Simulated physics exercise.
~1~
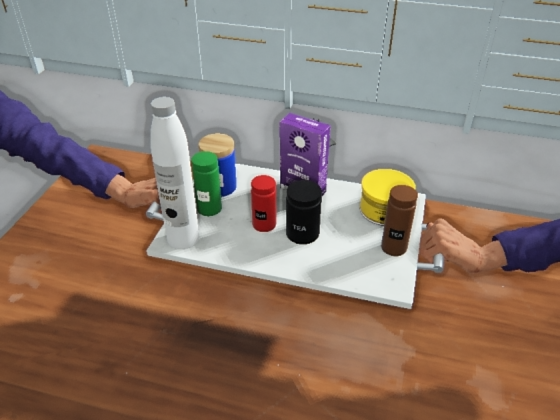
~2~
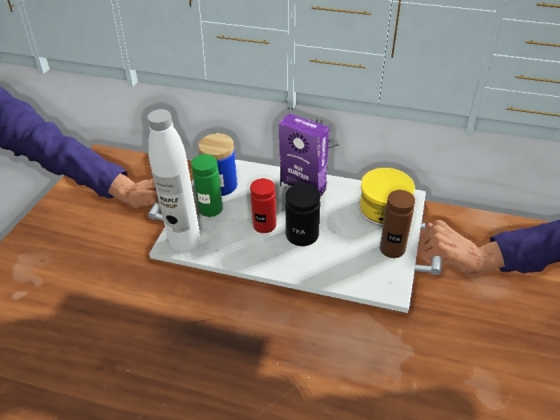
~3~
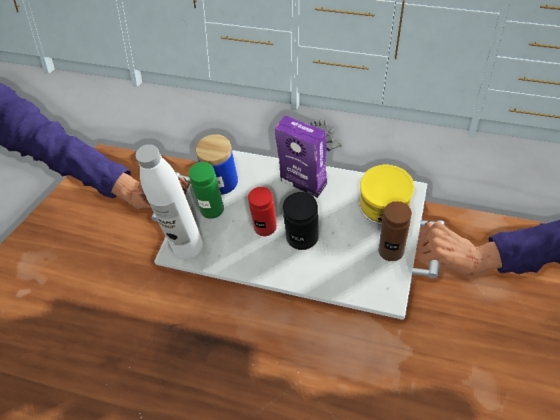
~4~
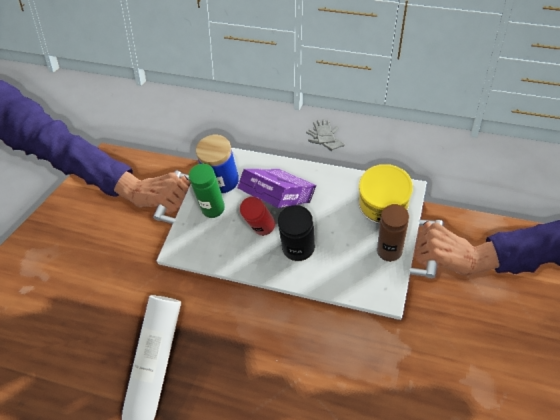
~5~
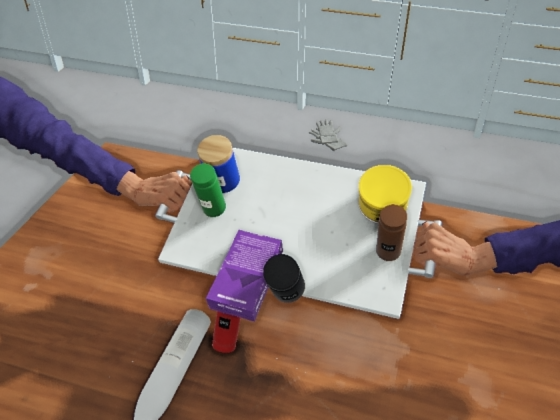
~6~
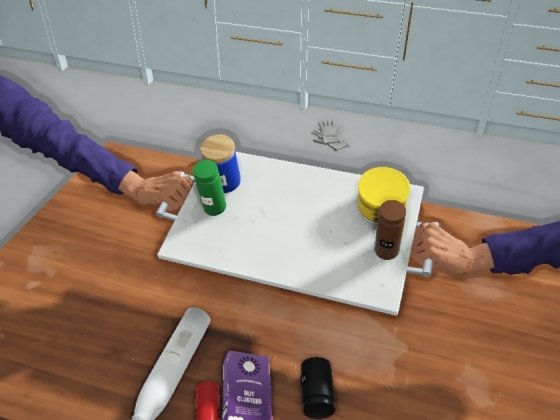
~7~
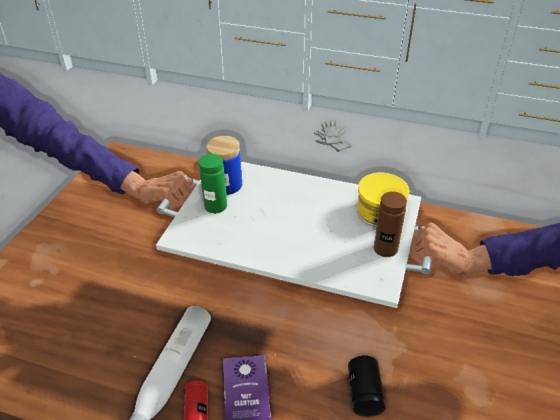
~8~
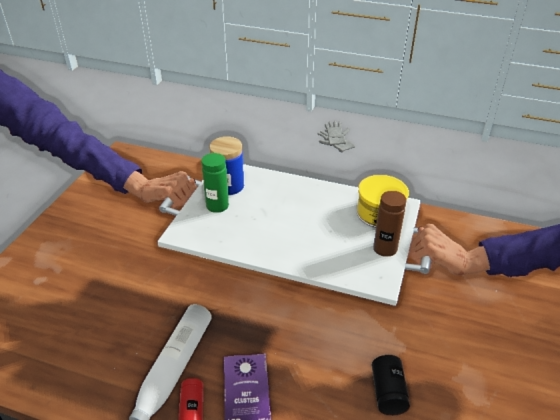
White tray held by two hands tipping towards the viewer, spilling four containers onto the wooden table, then levelling with four remaining.
